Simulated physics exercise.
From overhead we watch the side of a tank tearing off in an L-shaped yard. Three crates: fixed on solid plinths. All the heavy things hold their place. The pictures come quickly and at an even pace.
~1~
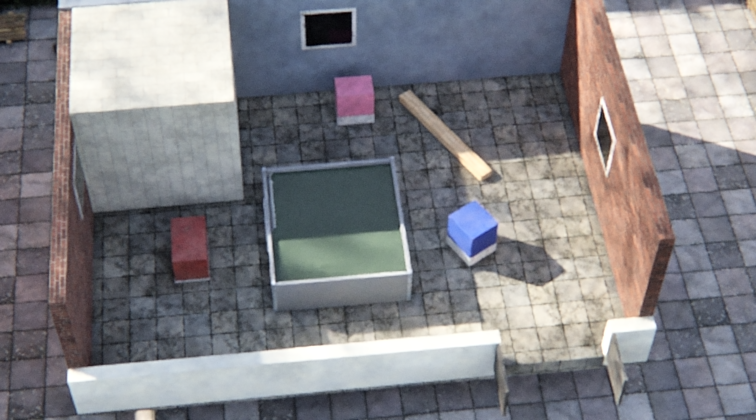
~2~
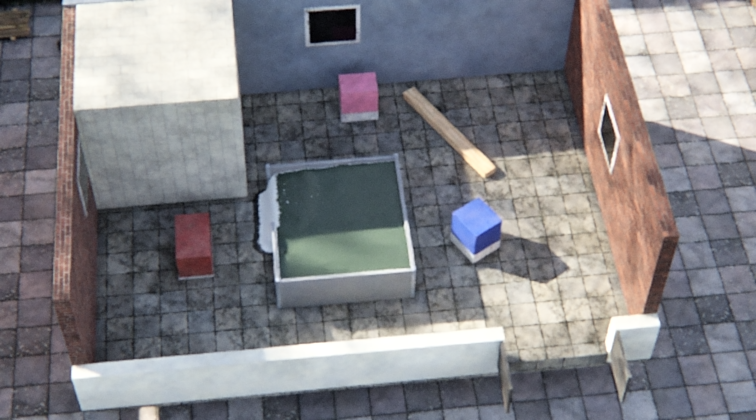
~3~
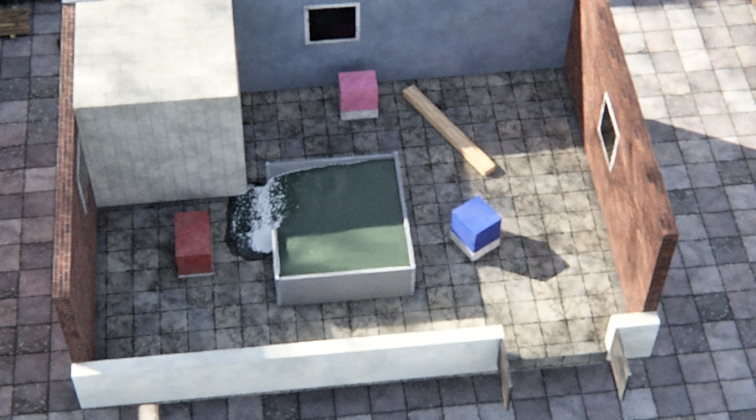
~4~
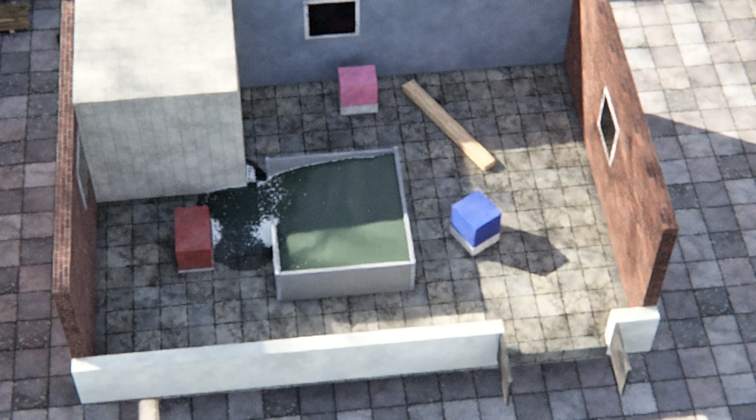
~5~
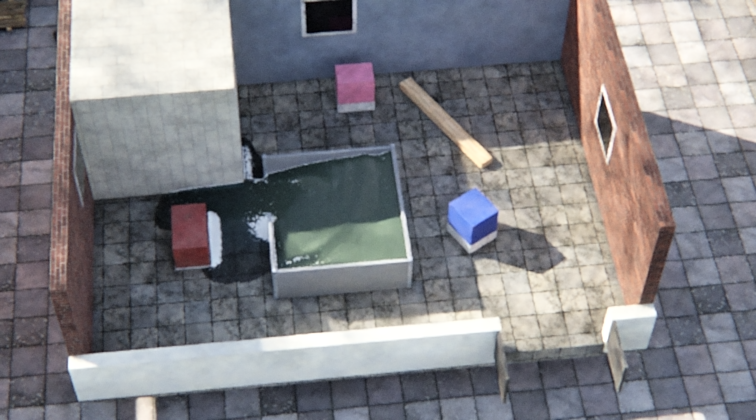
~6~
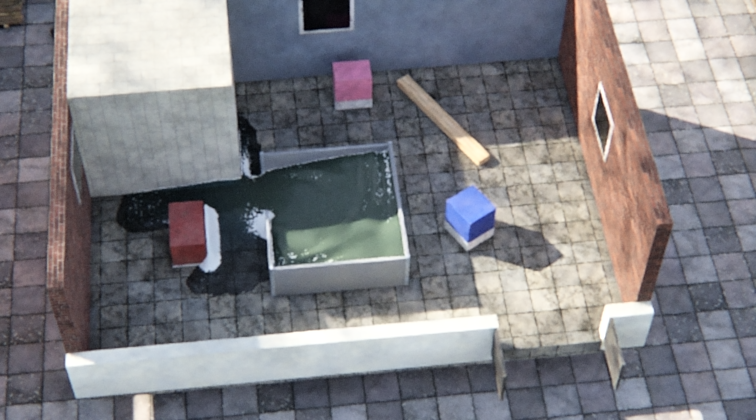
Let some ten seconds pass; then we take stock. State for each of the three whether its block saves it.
The red crate picks up moisture. The blue crate remains moisture-free. The pink crate remains moisture-free.
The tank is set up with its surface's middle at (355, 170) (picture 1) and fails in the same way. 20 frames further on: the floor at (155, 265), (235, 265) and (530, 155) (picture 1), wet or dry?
Taking the three spots in order: Bare, swamped, bare.
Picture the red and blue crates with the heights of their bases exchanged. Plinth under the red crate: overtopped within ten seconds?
As for the red crate, it is drenched.
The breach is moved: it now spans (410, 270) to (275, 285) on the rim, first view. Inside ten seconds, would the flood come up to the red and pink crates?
Red gets drenched; pink stays untouched.
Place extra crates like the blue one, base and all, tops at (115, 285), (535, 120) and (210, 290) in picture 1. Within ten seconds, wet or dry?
Taken as listed, number one does get flooded, number two never gets reached and number three does get flooded.
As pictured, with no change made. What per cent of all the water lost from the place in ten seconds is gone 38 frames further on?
My guess would be around 5 percent.
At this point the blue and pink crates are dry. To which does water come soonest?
My pick is the one in pink.
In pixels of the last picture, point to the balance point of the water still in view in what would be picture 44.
Point: (273, 260).
A moment on, water covers 20 % of the floor; the red crate water round its plinth, the blue crate not reached, the pink crate not reached.
Next, water covers 30 % of the floor; the red crate water round its plinth, the blue crate not reached, the pink crate not reached.
Then, water covers 40 % of the floor; the red crate water round its plinth, the blue crate not reached, the pink crate water round its plinth.
Later, water covers 60 % of the floor; the red crate water round its plinth, the blue crate water round its plinth, the pink crate water round its plinth.
In the end, water covers 90 % of the floor; the red crate was topped, the blue crate stayed above the water, the pink crate stayed above the water.
